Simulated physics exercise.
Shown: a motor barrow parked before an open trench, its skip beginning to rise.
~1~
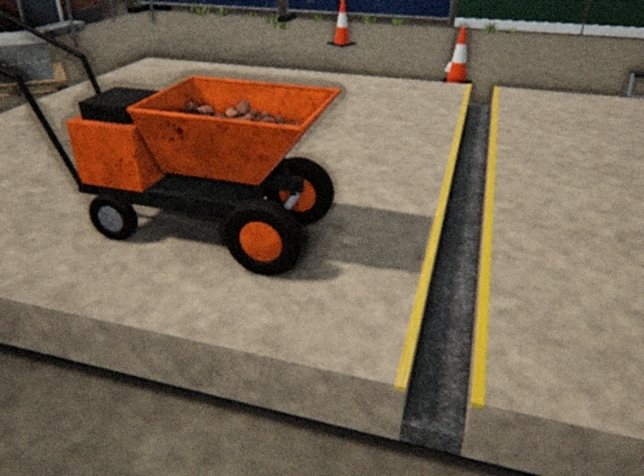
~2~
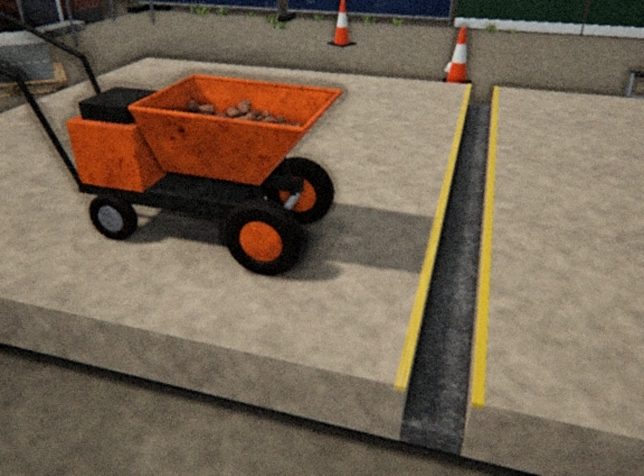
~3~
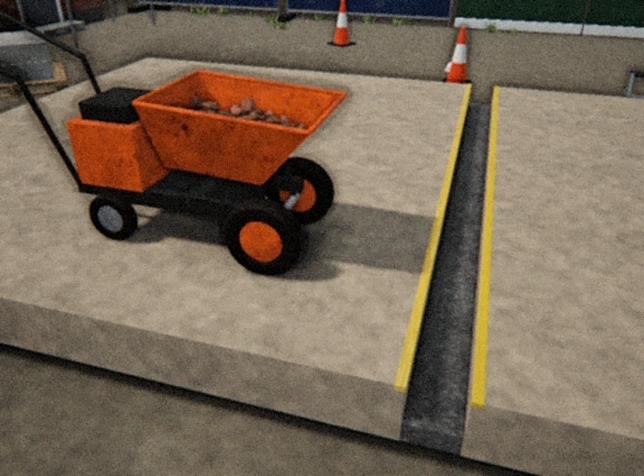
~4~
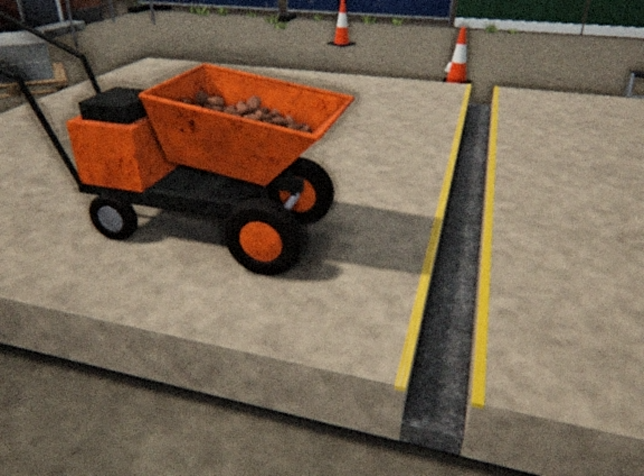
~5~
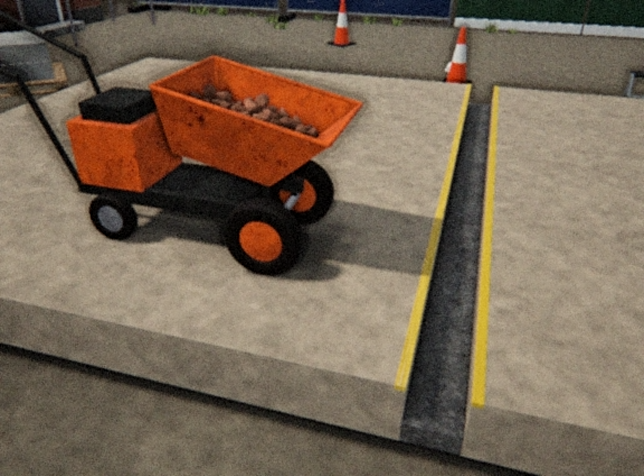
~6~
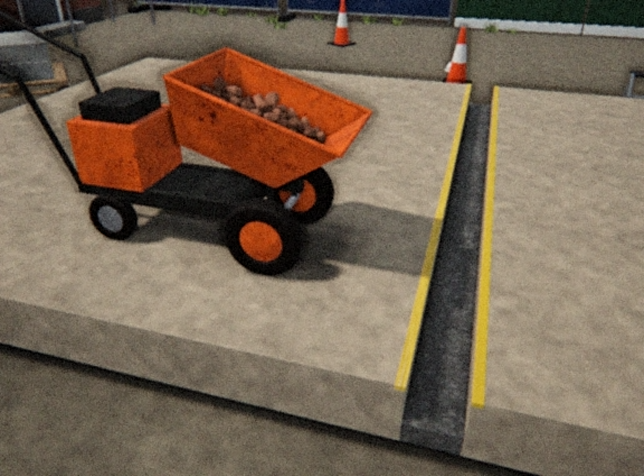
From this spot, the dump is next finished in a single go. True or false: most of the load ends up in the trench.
True.
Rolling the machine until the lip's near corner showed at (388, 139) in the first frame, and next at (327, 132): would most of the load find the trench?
Okay, first it's a smaller portion, and then it's the bigger portion.
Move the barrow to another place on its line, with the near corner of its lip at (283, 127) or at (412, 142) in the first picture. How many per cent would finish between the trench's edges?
First spot: About 40 percent; second spot: About 0 percent.
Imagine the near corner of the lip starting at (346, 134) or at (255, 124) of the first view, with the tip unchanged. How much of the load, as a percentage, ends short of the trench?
That would be roughly 0 in a hundred and then roughly 60 in a hundred.
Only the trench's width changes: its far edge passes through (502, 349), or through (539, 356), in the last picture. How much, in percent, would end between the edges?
Roughly 70 % and 70 %.
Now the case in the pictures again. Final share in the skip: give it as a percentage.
Near 10 %.
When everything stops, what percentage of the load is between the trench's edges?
About 65 per cent.
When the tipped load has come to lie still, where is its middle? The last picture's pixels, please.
Resting centre, last picture - approx. (445, 291).
Soon, skip tipped steeply; all in the skip.
A while on, skip tipped right over; about two thirds in the skip; about a quarter short of the trench; a small part in or heaped over the trench; a stray few falling.
Towards the end, skip tipped right over; a small part in the skip; about a quarter short of the trench; about two thirds in or heaped over the trench; a stray few beyond it.
Finally, skip tipped right over; a small part in the skip; about a quarter short of the trench; about two thirds in or heaped over the trench; a stray few beyond it.
